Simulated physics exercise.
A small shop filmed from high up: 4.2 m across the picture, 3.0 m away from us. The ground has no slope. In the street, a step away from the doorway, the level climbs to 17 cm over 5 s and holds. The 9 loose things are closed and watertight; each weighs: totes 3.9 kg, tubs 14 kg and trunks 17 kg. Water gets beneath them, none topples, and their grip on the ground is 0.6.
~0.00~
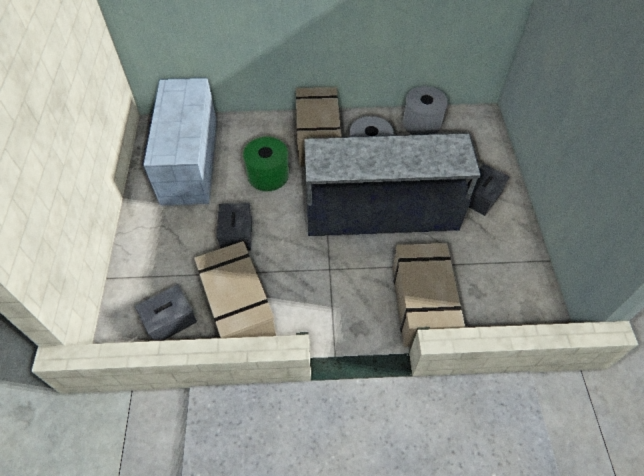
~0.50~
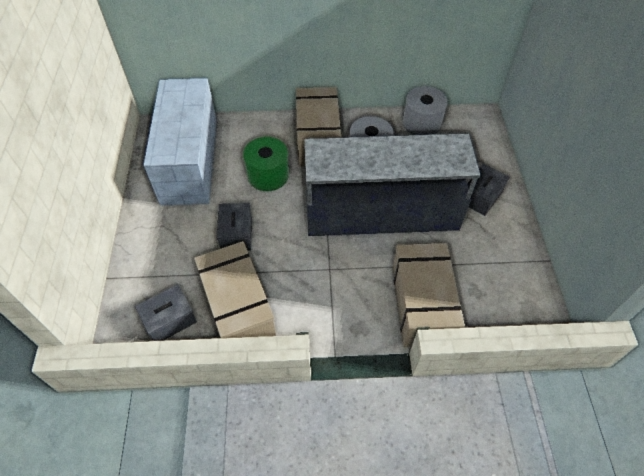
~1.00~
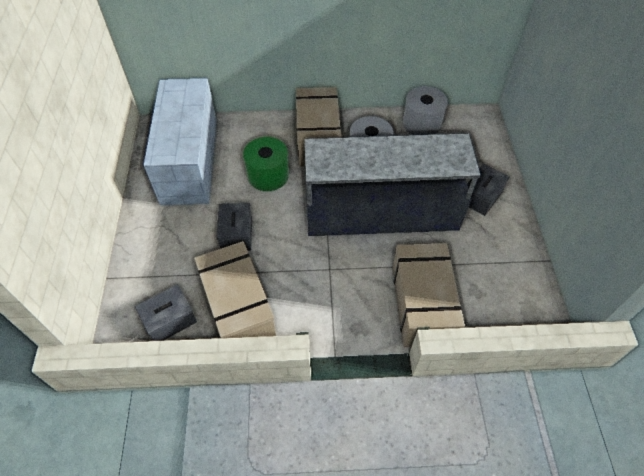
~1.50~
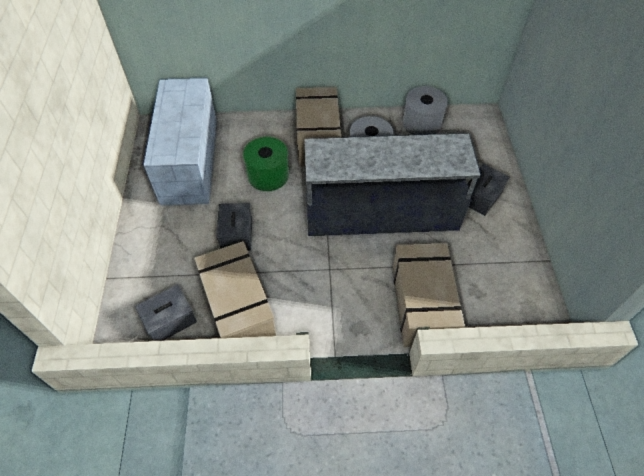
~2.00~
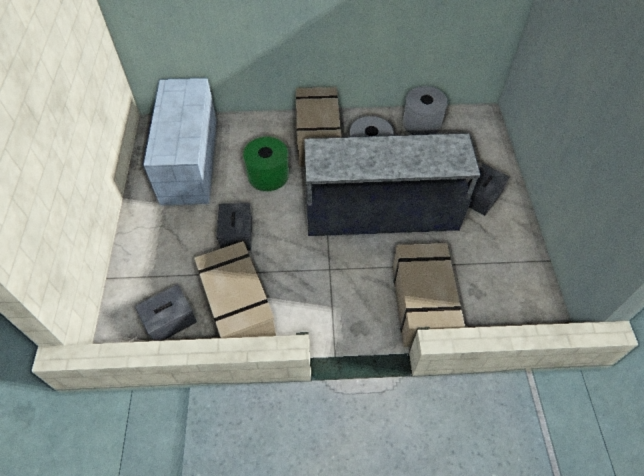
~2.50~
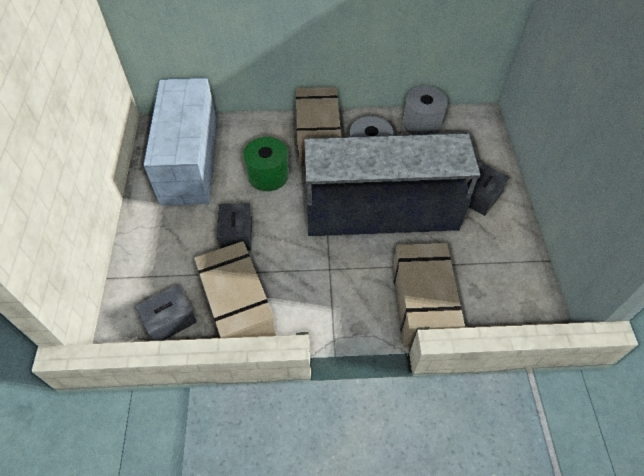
Water spread over the street outside a small walled shop, closing in around a shrinking dry patch by the doorway until it reached the opening, while the tubs and trunks inside stayed still.
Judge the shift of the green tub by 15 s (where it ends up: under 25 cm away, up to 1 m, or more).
Green tub barely shifts.
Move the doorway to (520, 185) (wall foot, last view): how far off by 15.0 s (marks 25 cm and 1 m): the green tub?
In that case the green tub is nudged along.
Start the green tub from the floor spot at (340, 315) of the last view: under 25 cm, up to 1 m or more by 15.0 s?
It travels far.
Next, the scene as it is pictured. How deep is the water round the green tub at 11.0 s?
About 5 cm.
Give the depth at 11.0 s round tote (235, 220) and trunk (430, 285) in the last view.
Roughly 6 and 7 cm.
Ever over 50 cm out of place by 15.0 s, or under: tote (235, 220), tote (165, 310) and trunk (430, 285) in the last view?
In turn: Over, past it, over.
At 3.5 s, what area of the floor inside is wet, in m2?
About 1.0 m2.
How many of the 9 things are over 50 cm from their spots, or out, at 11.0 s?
I count 2.
After 3.5 s the green tub is near (265, 153), 0.0 m from its start, aground; 0 afloat.
After 6.8 s the green tub is near (265, 153), 0.0 m from its start, aground; 0 afloat.
After 11.0 s the green tub is near (265, 153), 0.0 m from its start, aground; 5 afloat.
After 15.0 s the green tub is near (265, 153), 0.0 m from its start, aground; 7 afloat.
